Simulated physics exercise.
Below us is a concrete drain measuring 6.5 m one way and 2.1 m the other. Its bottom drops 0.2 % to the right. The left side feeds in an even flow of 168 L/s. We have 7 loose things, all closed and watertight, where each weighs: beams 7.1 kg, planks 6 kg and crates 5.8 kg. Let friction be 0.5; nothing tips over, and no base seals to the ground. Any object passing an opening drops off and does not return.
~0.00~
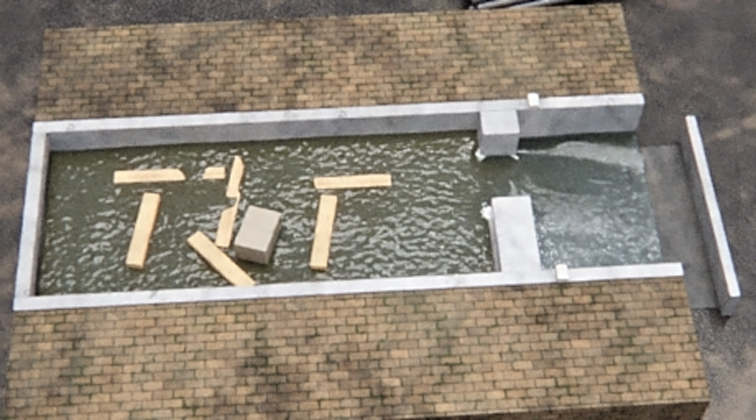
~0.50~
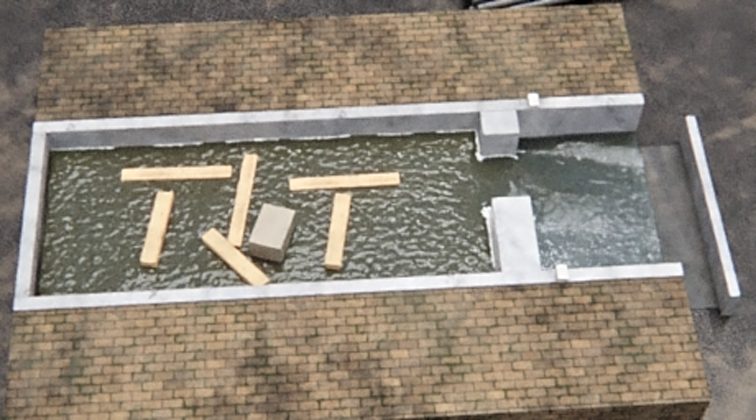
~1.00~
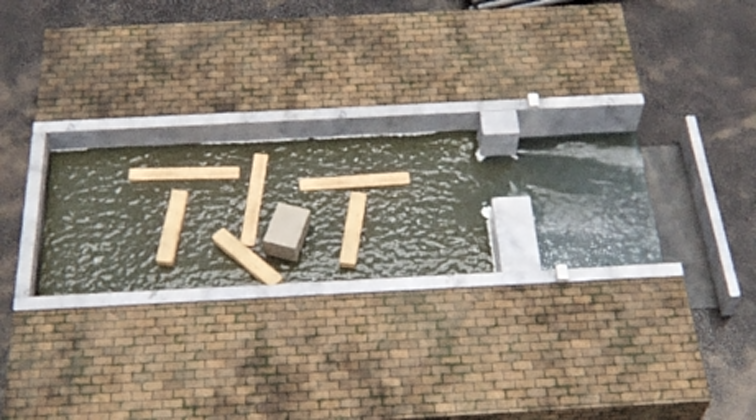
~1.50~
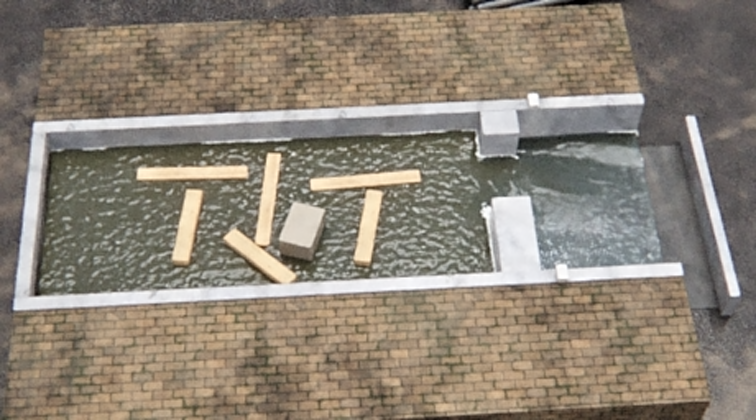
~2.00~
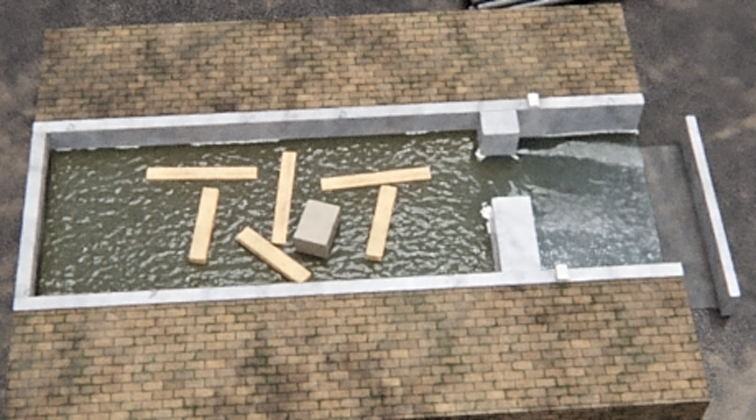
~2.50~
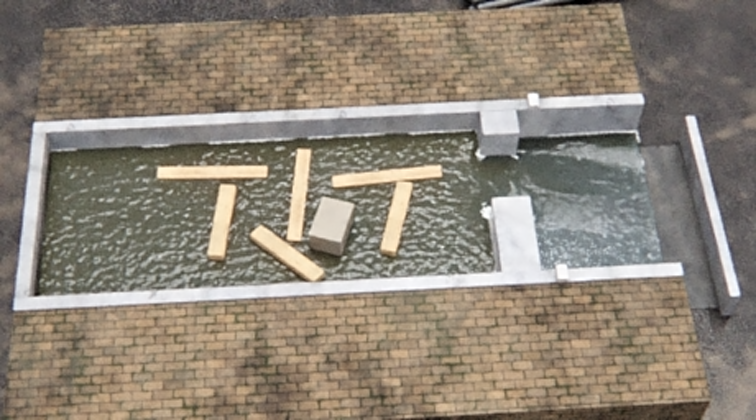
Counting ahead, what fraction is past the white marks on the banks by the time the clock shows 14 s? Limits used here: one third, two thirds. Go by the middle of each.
Answer: One to two thirds.
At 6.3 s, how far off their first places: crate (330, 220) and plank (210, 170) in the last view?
Going in order, that's 200 cm then 140 cm.
After 3.5 s 0 of 7 are over the mark; 7 afloat.
After 6.3 s 2 of 7 are over the mark; 5 afloat.
After 10.0 s 3 of 7 are over the mark; 4 afloat.
After 14.0 s 3 of 7 are over the mark; 4 afloat.
